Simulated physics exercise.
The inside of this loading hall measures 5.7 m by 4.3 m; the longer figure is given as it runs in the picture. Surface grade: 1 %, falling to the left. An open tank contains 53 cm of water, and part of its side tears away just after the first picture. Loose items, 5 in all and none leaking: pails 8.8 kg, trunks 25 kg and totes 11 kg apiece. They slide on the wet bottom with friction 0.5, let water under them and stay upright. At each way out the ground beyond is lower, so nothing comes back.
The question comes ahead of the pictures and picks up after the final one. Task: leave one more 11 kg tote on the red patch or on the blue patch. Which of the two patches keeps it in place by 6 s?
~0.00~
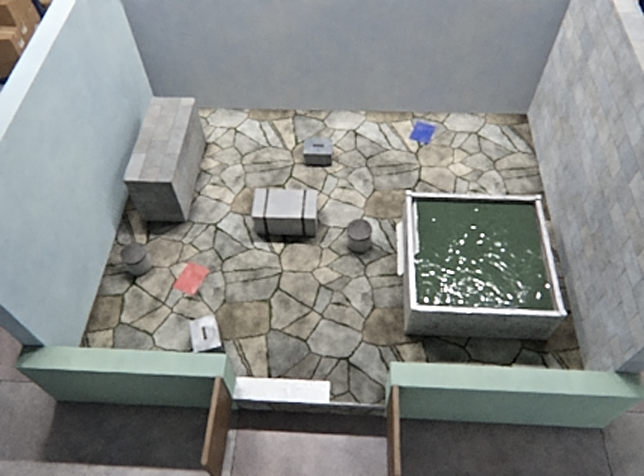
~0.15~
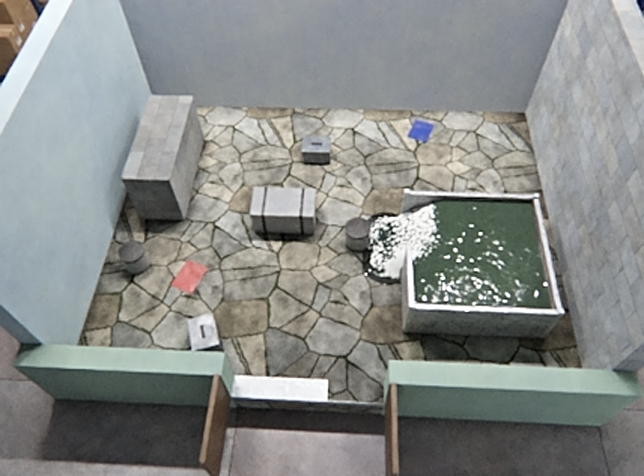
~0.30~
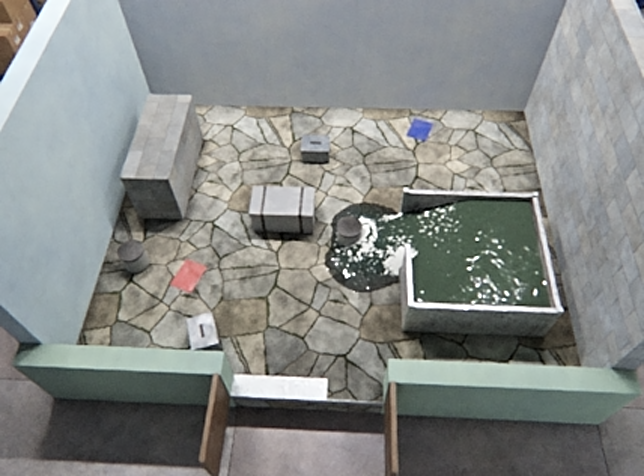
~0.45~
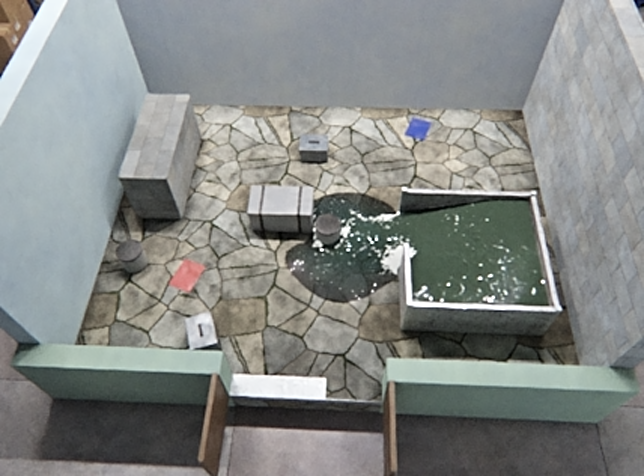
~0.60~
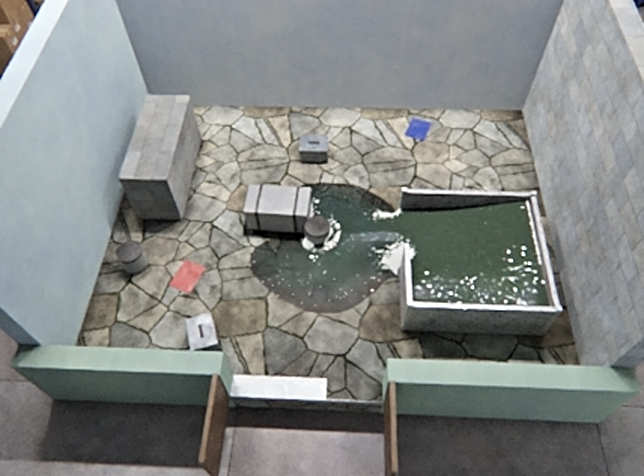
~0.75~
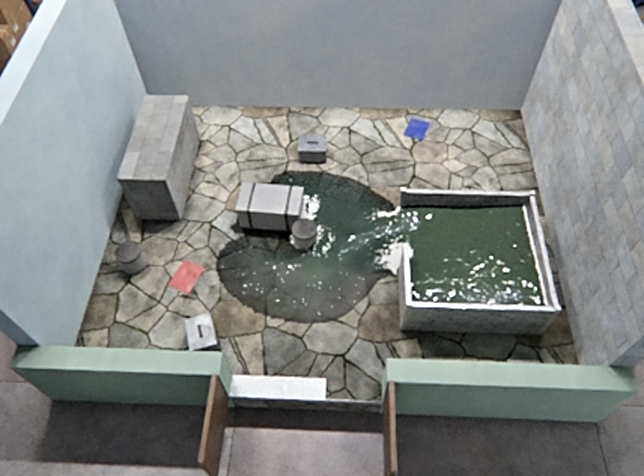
The blue patch.
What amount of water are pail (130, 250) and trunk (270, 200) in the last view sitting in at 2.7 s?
Depth approx. 15 cm / 6 cm.
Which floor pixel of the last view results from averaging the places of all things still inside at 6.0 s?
Somewhere near (213, 255).
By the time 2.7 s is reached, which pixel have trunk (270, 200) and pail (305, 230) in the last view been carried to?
Somewhere around (209, 189) and (109, 288).
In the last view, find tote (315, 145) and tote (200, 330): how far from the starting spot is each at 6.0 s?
40 cm, 60 cm.
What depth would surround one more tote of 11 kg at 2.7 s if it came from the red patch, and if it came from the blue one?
13 cm and 0 cm, in that order.
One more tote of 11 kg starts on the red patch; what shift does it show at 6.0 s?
I'd put it near 140 cm.
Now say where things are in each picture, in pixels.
The first picture shows a pail at (360, 229), on the bottom; a trunk at (285, 203), on the bottom; the red patch at (191, 278); the blue patch at (423, 133); water covers 2.2 m2; 0 of 5 have shifted.
The second picture shows a pail at (358, 228), on the bottom; a trunk at (284, 201), on the bottom; the red patch at (189, 277); the blue patch at (421, 131); water covers 2.7 m2; 0 of 5 have shifted.
The third picture shows a pail at (350, 226), on the bottom, 9 cm from its start; a trunk at (283, 200), on the bottom; the red patch at (189, 276); the blue patch at (420, 130); 3.1 m2 under water; 1 of 5 have shifted.
The fourth picture shows a pail at (328, 224) rests on the ground, 35 cm from its start; a trunk at (281, 200) rests on the ground; the red patch at (187, 275); the blue patch at (418, 129); water covers 3.8 m2; 1 of 5 have shifted.
The fifth picture shows a pail at (318, 226) rests on the ground, 47 cm from its start; a trunk at (278, 200), on the bottom, 5 cm from its start; the red patch at (187, 276); the blue patch at (418, 129); water covers 4.6 m2; 1 of 5 have shifted.
The sixth picture shows a pail at (305, 228), on the bottom, 62 cm from its start; a trunk at (270, 198), on the bottom, 13 cm from its start; the red patch at (186, 277); the blue patch at (417, 129); 5.5 m2 under water; 2 of 5 have shifted.
After 1.2 s on red it would be 2 cm off in 4 cm of water; on blue it would be 0 cm off in 0 cm of water.
After 2.7 s on red it would be 92 cm off in 13 cm of water; on blue it would be 0 cm off in 0 cm of water.
After 4.2 s on red it would be 93 cm off in 12 cm of water; on blue it would be 0 cm off in 1 cm of water.
After 6.0 s on red it would be 131 cm off in 8 cm of water; on blue it would be 0 cm off in 2 cm of water.
